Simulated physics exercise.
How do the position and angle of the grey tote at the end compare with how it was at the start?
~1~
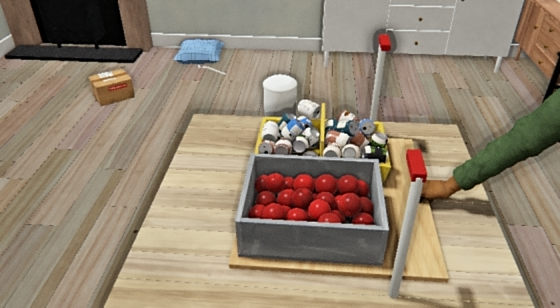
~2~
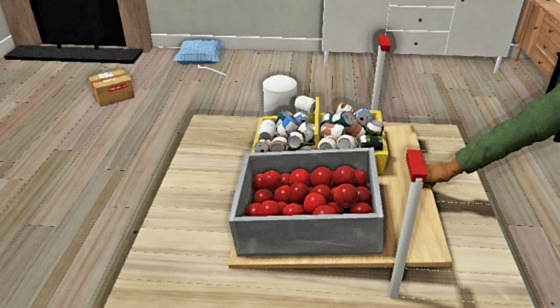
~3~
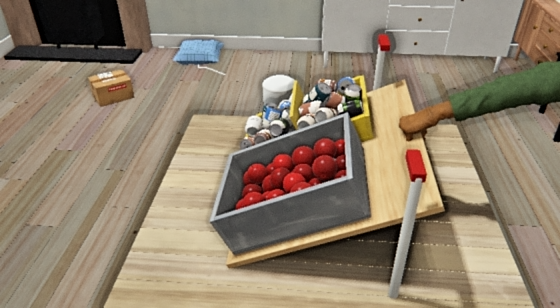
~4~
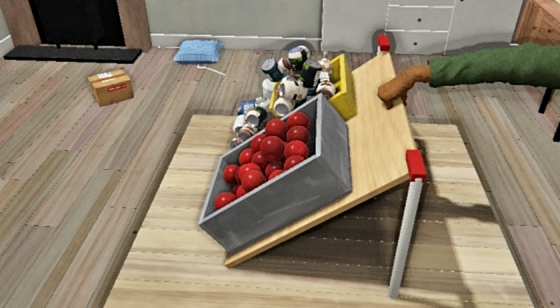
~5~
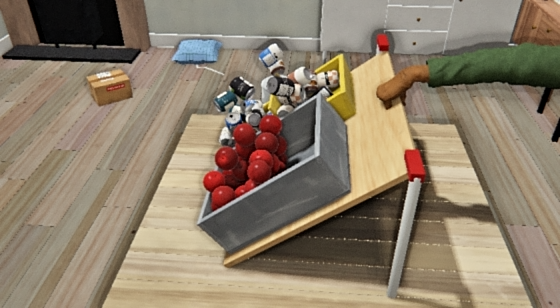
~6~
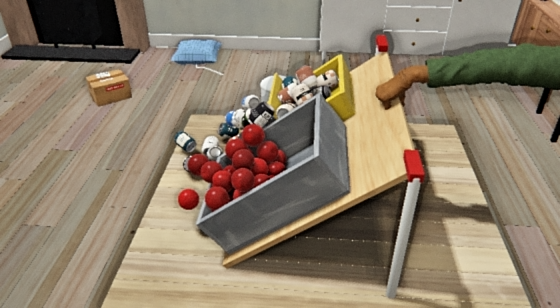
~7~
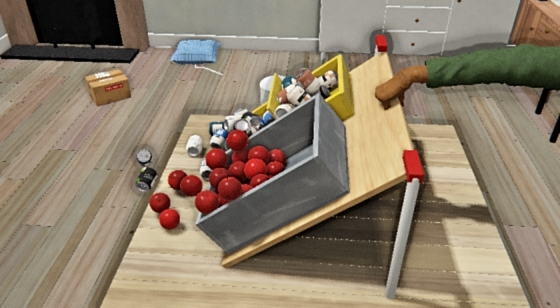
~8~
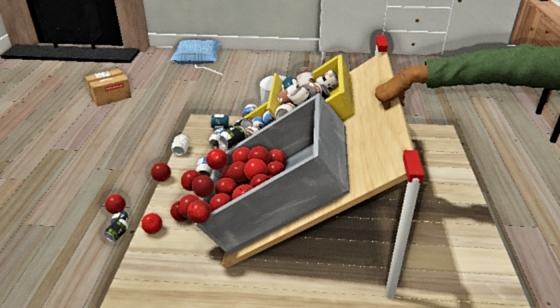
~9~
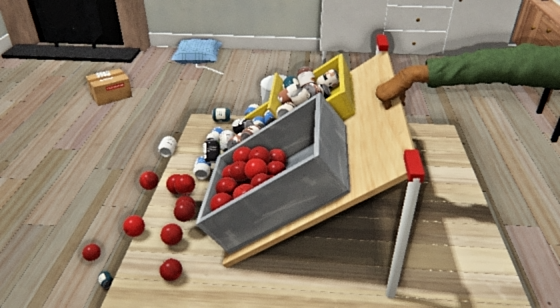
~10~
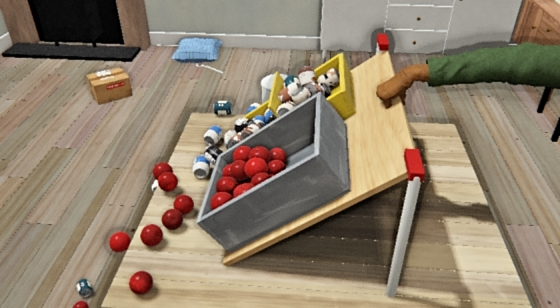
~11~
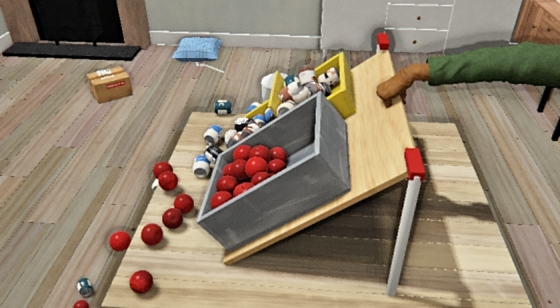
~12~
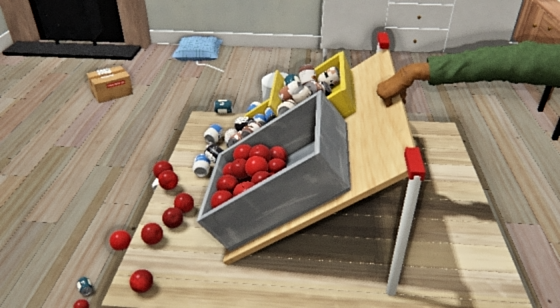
At the start the grey tote sits level on the flat board. By the end it is a little further left and higher in view, tilted steeply with its left end down on the raised board.
